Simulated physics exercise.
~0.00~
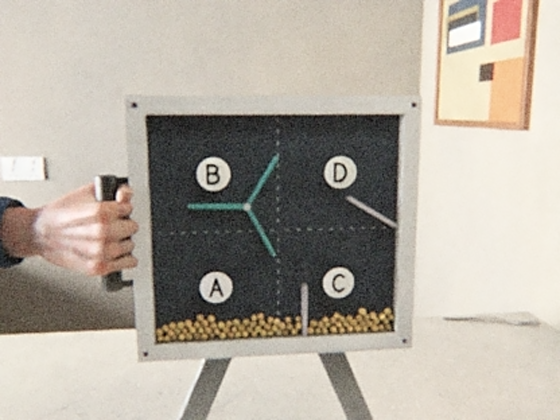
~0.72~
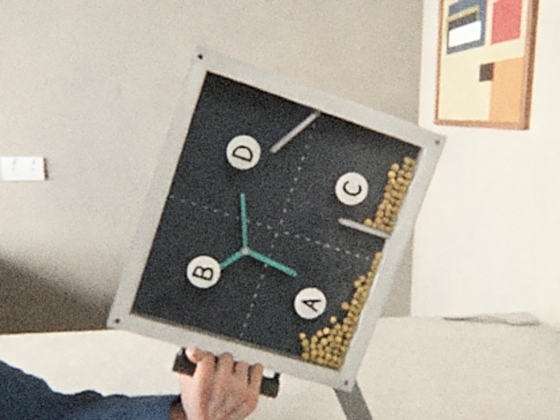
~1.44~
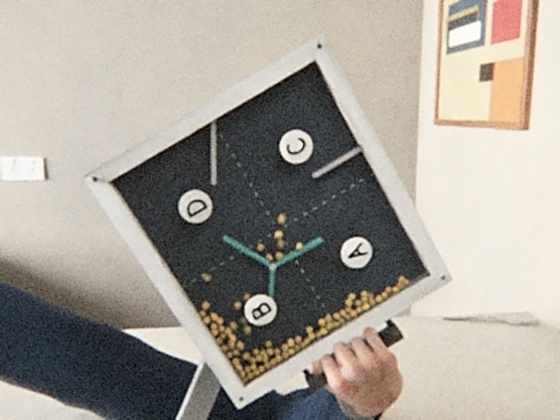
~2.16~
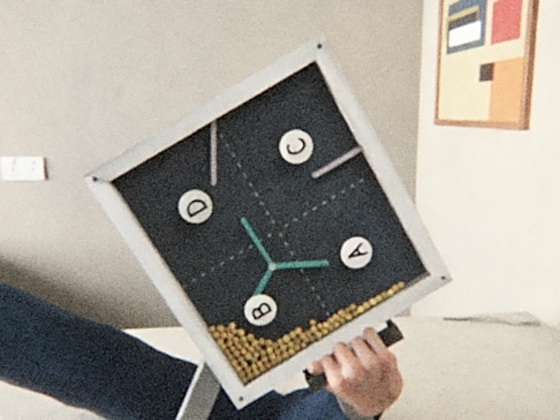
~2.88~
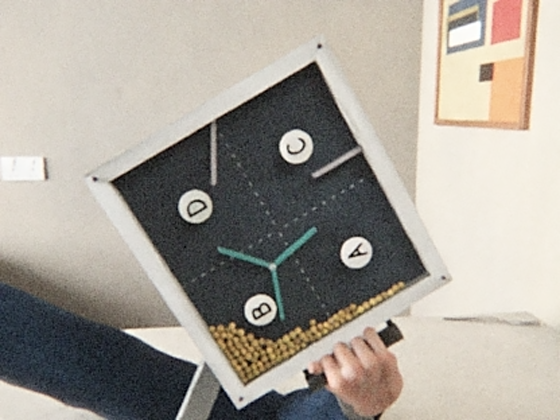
In a plain room with a colourful picture on the right wall, a hand grips the handle on the left of a square, dark-faced box holding a shallow layer of tan chickpeas. The hand swings the box anticlockwise, and the chickpeas pile along the side holding quarters A and C. As the turn carries on and the handle comes round to the lower right, they spill past the green three-armed spinner. The box stops tilted while the spinner keeps shifting. Finally the chickpeas lie still in the bottom corner, mostly in B, with some in A and none in C or D.
